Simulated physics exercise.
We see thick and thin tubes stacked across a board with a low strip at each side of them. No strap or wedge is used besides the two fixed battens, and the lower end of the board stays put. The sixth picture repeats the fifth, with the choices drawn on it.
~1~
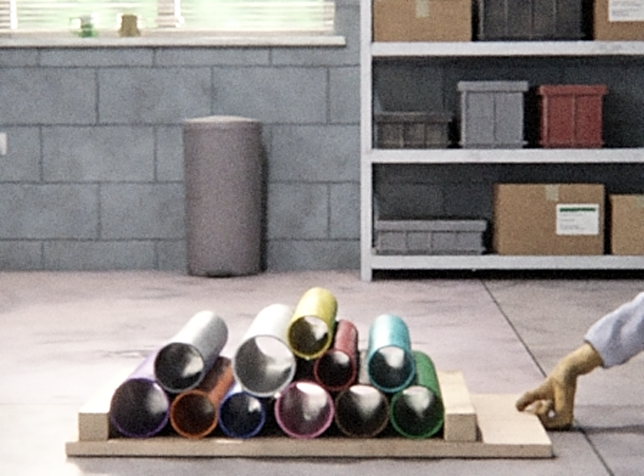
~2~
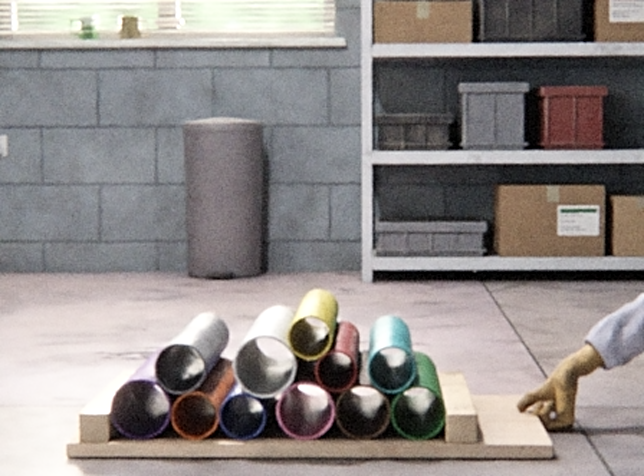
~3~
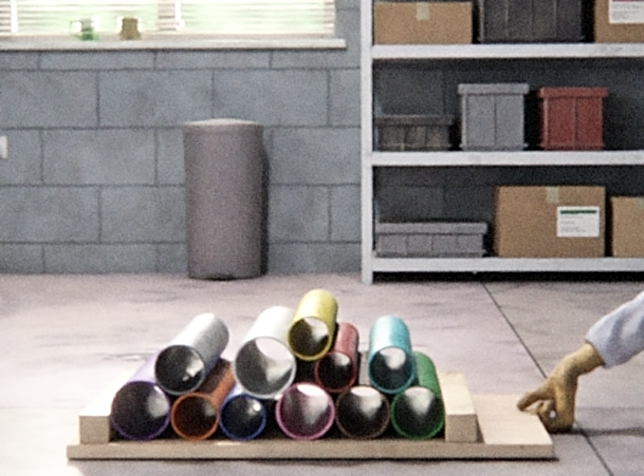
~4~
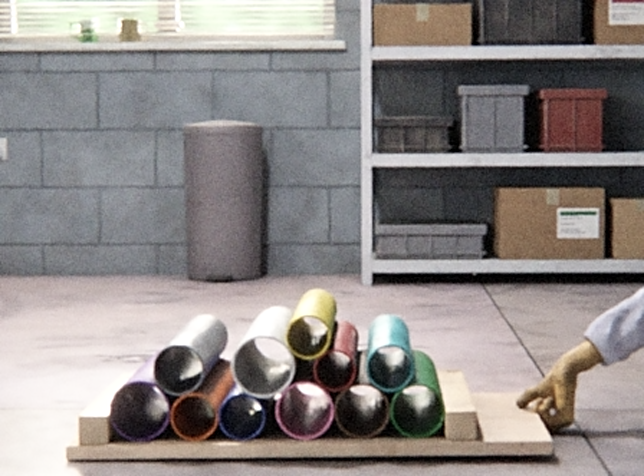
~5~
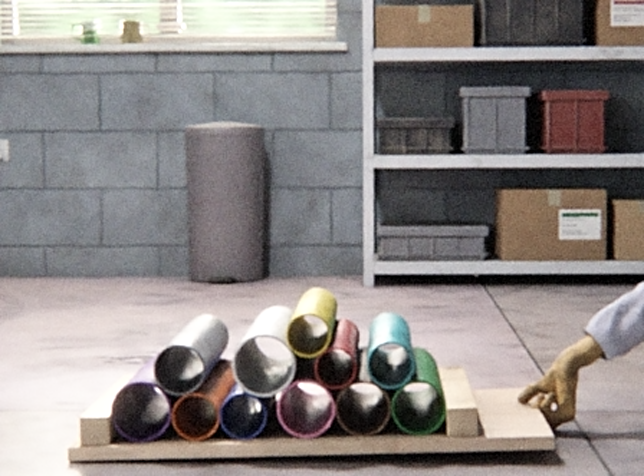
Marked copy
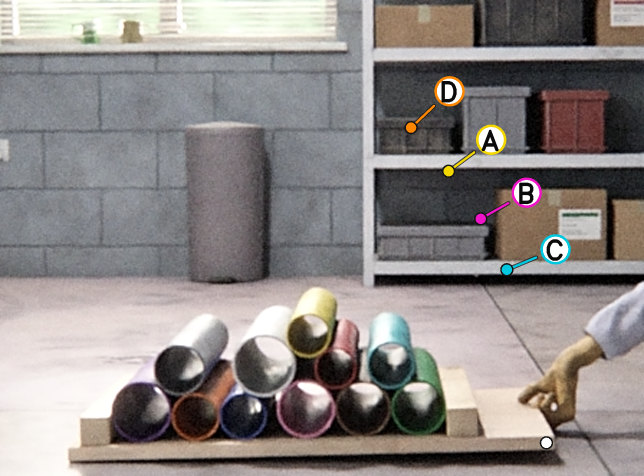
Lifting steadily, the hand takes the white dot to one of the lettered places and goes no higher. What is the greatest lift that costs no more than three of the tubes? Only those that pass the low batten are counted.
Stop at B.
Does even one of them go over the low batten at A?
At A: Yes.
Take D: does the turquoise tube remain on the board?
The turquoise tube: No.
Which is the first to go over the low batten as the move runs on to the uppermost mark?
First is the grey one.
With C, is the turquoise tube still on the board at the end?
Yes.
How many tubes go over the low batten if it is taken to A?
At A the number is five.
On the copy, A at (449, 171); B at (480, 219); C at (507, 270); D at (411, 127); the white dot at (546, 443).
On B. First, board at 21°.
Then, board at 30°.
Finally, board at 30°, three over the low batten (white, grey, yellow).
By contrast, A five over the low batten; C none over the low batten; D five over the low batten.
